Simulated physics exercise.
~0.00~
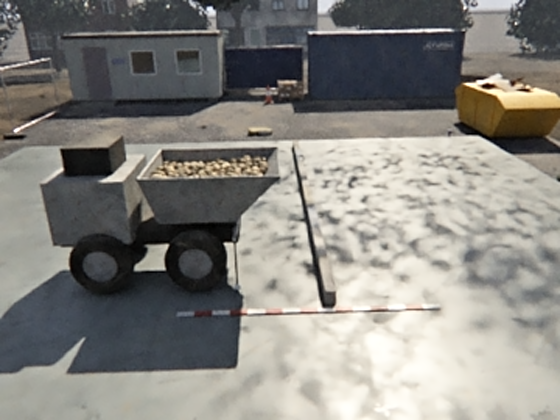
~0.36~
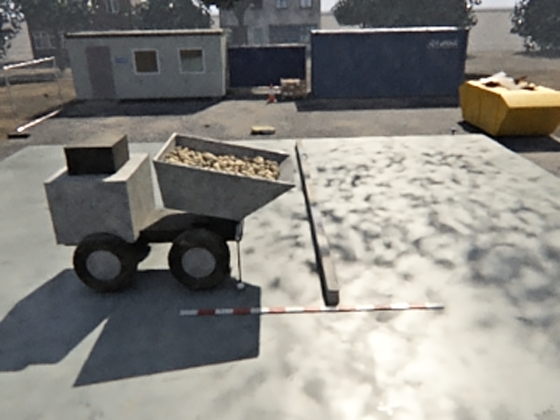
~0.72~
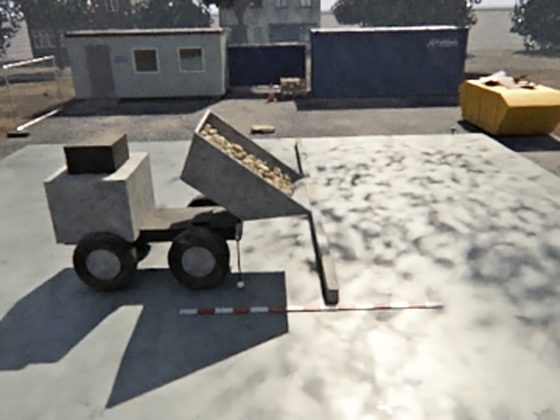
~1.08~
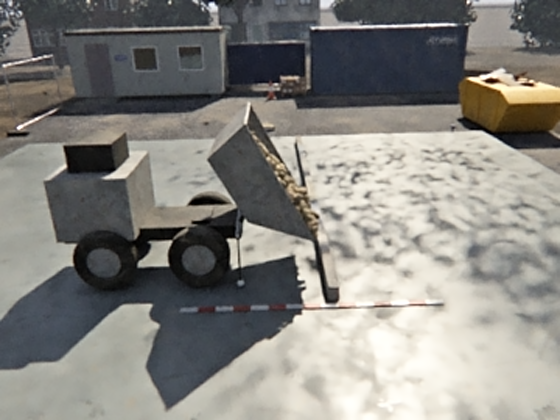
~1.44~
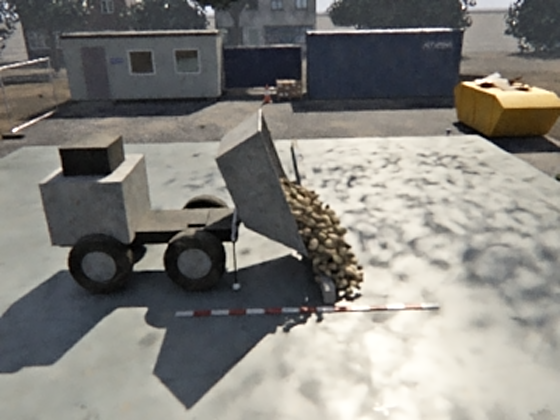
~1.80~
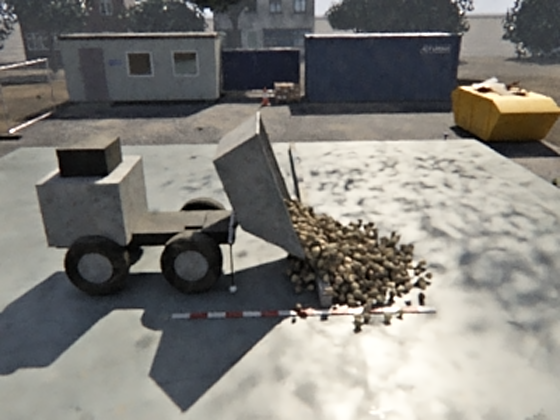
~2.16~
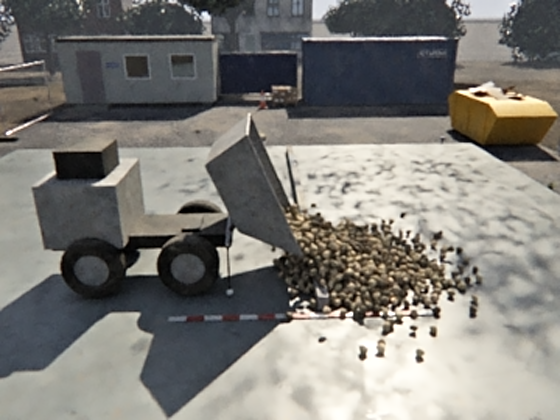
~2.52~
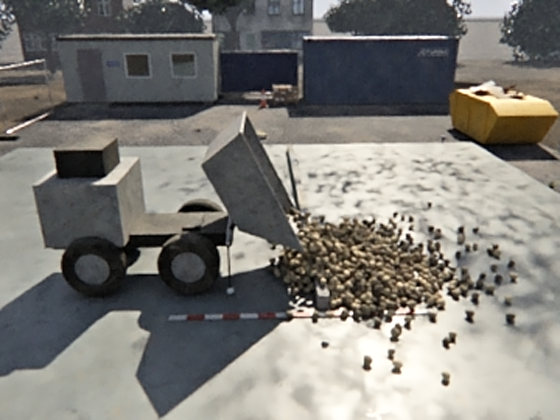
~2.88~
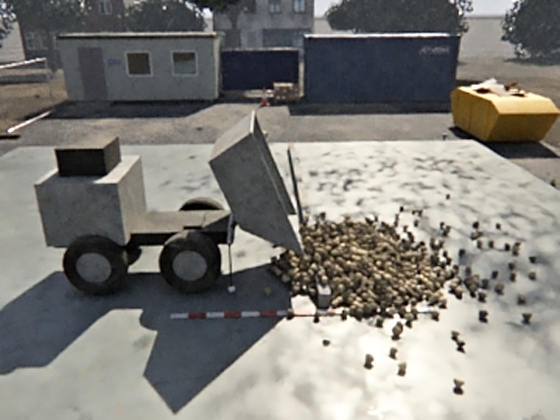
Grey site dumper tipping its skip steeply, pouring rounded stones over a low kerb until they lie spread across the concrete floor.
